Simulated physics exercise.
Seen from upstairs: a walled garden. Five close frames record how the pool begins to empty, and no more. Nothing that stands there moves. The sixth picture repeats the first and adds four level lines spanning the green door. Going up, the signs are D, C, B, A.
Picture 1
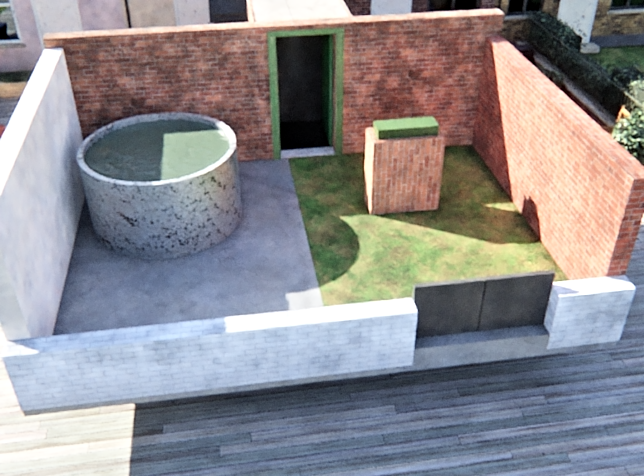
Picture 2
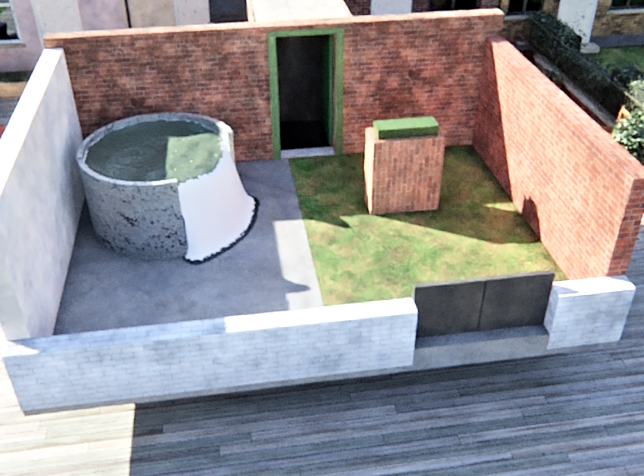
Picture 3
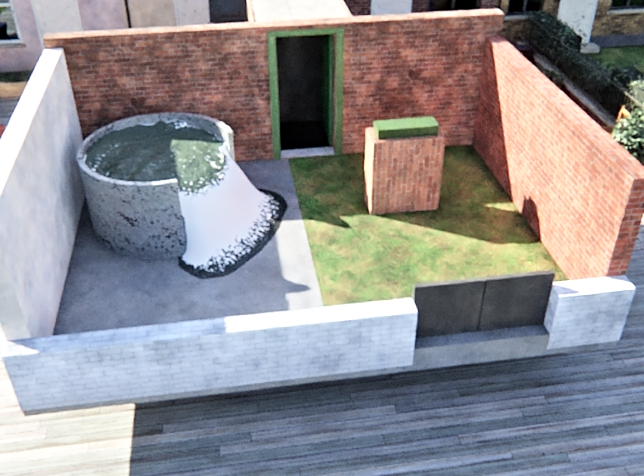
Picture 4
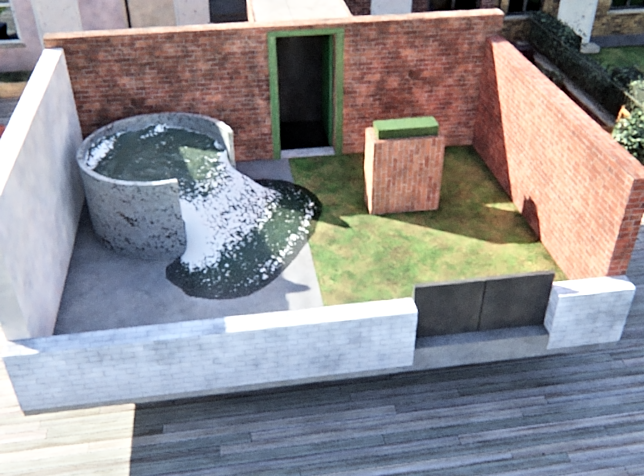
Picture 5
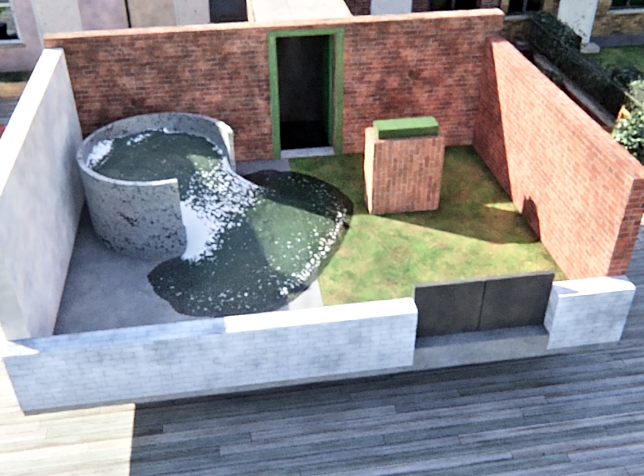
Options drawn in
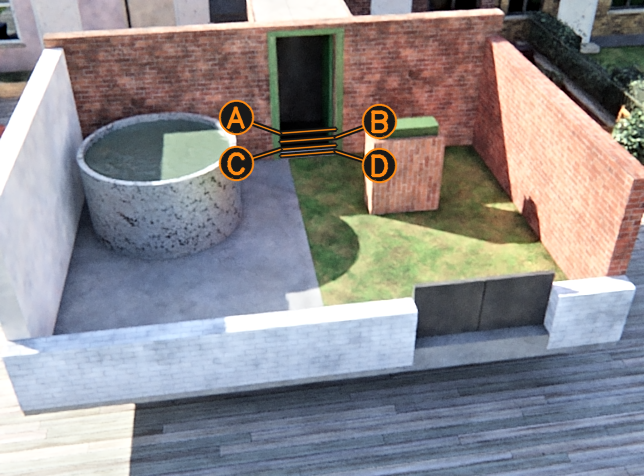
A walled garden is seen from upstairs, with paving on the left and grass on the right. A round, speckled grey pool of greenish water stands at left, a green-framed doorway opens in the red brick back wall, and a green-topped brick block sits near a shut dark gate. The pool's right side opens and white, foaming water pours out, spreading darkly across paving and onto grass, while the camera stays still.
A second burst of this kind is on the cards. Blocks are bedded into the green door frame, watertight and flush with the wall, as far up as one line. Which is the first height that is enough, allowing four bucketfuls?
It is C.
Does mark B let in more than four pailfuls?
No.
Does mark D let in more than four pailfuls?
Yes, that goes wrong.
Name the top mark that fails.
D.
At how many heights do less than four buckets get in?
Three.
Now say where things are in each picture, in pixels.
Water in the pool at rest, its middle at (159, 151); foot of the green doorway at (308, 156); shut gate at (483, 287), in the first picture.
In the second picture, 2 % of the ground under water, visible out to (241, 196).
In the third picture, 6 % of the ground under water, visible out to (264, 192).
In the fourth picture, 13 % of the ground under water, visible out to (300, 189).
In the fifth picture, 21 % of the ground under water, visible out to (332, 188).
In orange, A at (308, 131); B at (308, 139); C at (308, 147); D at (308, 153); from the bottom up D, C, B, A.
Choosing A, nothing gets over.
Choosing B, nothing gets over.
Choosing C, a splash gets over, under a bucket.
Choosing D, about 11 bucketfuls get in.
